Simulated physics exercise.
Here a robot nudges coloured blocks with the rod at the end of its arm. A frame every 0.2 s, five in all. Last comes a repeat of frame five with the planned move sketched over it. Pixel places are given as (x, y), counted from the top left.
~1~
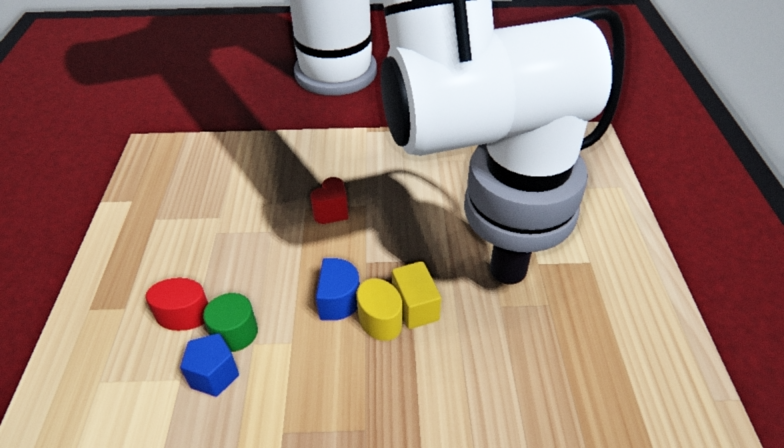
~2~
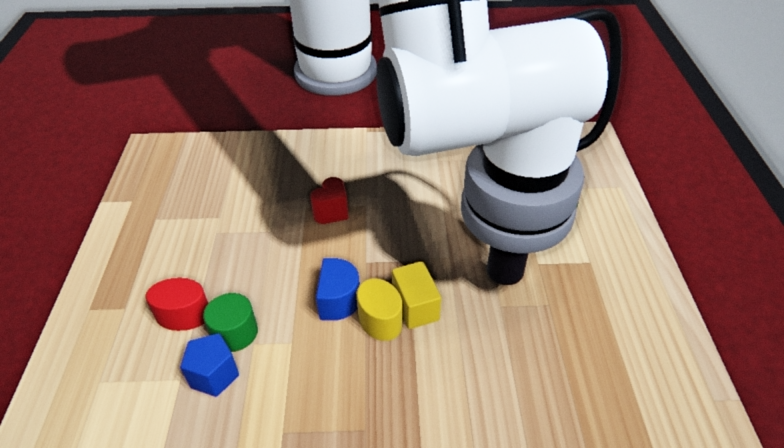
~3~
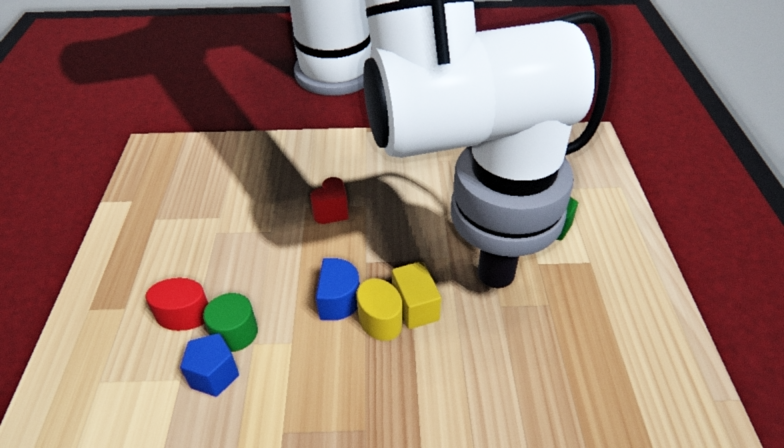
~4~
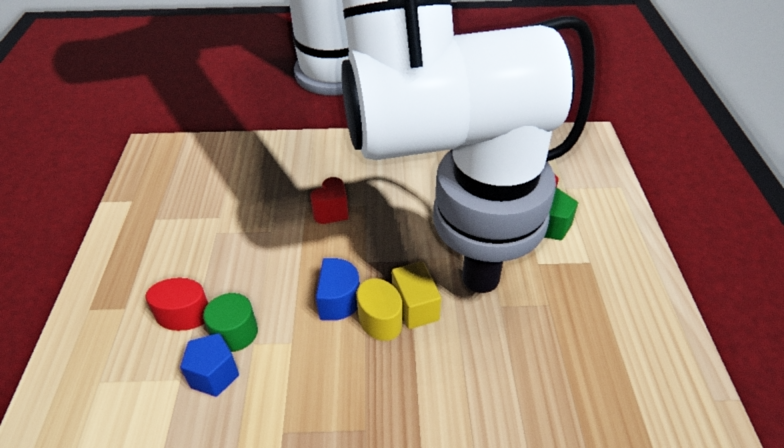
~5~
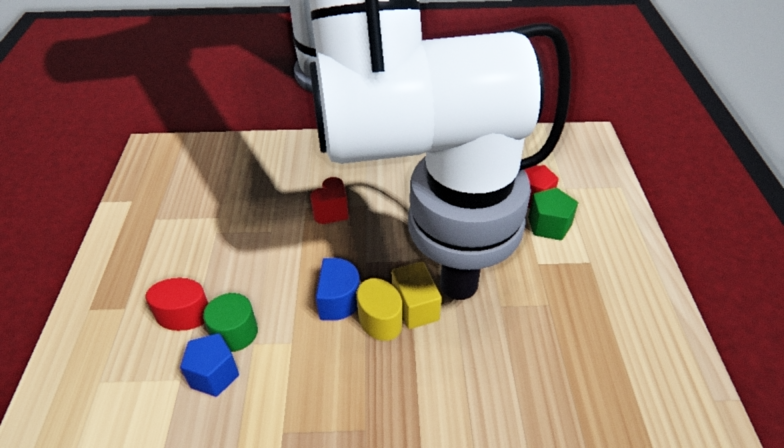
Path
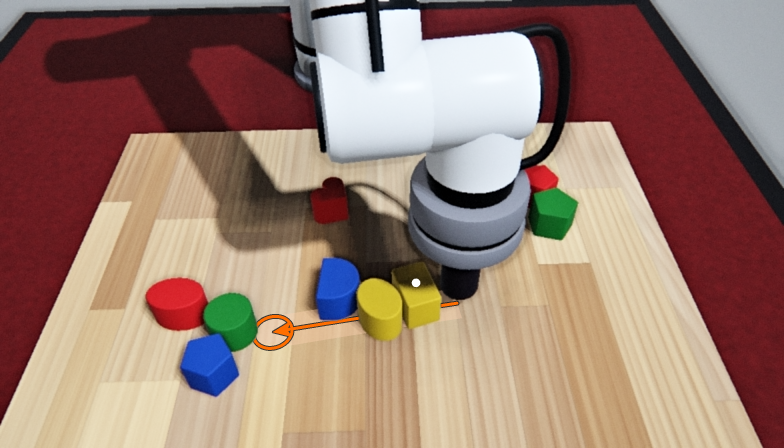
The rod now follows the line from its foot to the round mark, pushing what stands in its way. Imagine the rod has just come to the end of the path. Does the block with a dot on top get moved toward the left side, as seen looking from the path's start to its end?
Yes - that is the case.
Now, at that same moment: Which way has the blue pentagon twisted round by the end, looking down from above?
The turn is clockwise.
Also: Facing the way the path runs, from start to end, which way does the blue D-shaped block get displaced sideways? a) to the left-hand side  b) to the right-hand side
My pick is b.
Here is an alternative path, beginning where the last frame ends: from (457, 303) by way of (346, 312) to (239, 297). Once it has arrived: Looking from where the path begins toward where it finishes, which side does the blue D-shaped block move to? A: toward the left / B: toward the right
B: Toward the right.
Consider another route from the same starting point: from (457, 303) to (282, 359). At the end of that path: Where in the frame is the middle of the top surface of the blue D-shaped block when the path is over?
I'd say the blue D-shaped block ends with its top centre at (299, 273).
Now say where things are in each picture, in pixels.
In the first frame, rod's lower end (508, 272); blue pentagon (205, 353); green circle (227, 310); blue D-shaped block (337, 277); yellow oval (379, 297); yellow oblong (416, 283).
In the second frame, rod (505, 273); blocks still.
In the third frame, rod (496, 276); blocks still.
In the fourth frame, rod (481, 280); blocks still.
In the fifth frame, rod (459, 287); blue pentagon (205, 353); green circle (227, 310); blue D-shaped block (337, 277); yellow oval (379, 297); yellow oblong (416, 283).
Drawn move, straight from (457, 303) to (273, 332); the dot is on the yellow oblong.
What follows on the original path. One third of the way, rod (396, 296); blue D-shaped block (312, 277), turned 55° clockwise; yellow oval (323, 316); yellow oblong (356, 296).
Two thirds of the way, rod (332, 306); green circle (222, 311); blue D-shaped block (275, 272); yellow oval (260, 336), turned 20° anticlockwise; yellow oblong (291, 309), turned 15° anticlockwise.
At the end, rod (269, 316); blue pentagon (162, 380), turned 30° clockwise; green circle (190, 321); blue D-shaped block (271, 271), turned 130° clockwise; yellow oval (215, 371), turned 30° anticlockwise; yellow oblong (235, 336), turned 50° anticlockwise.
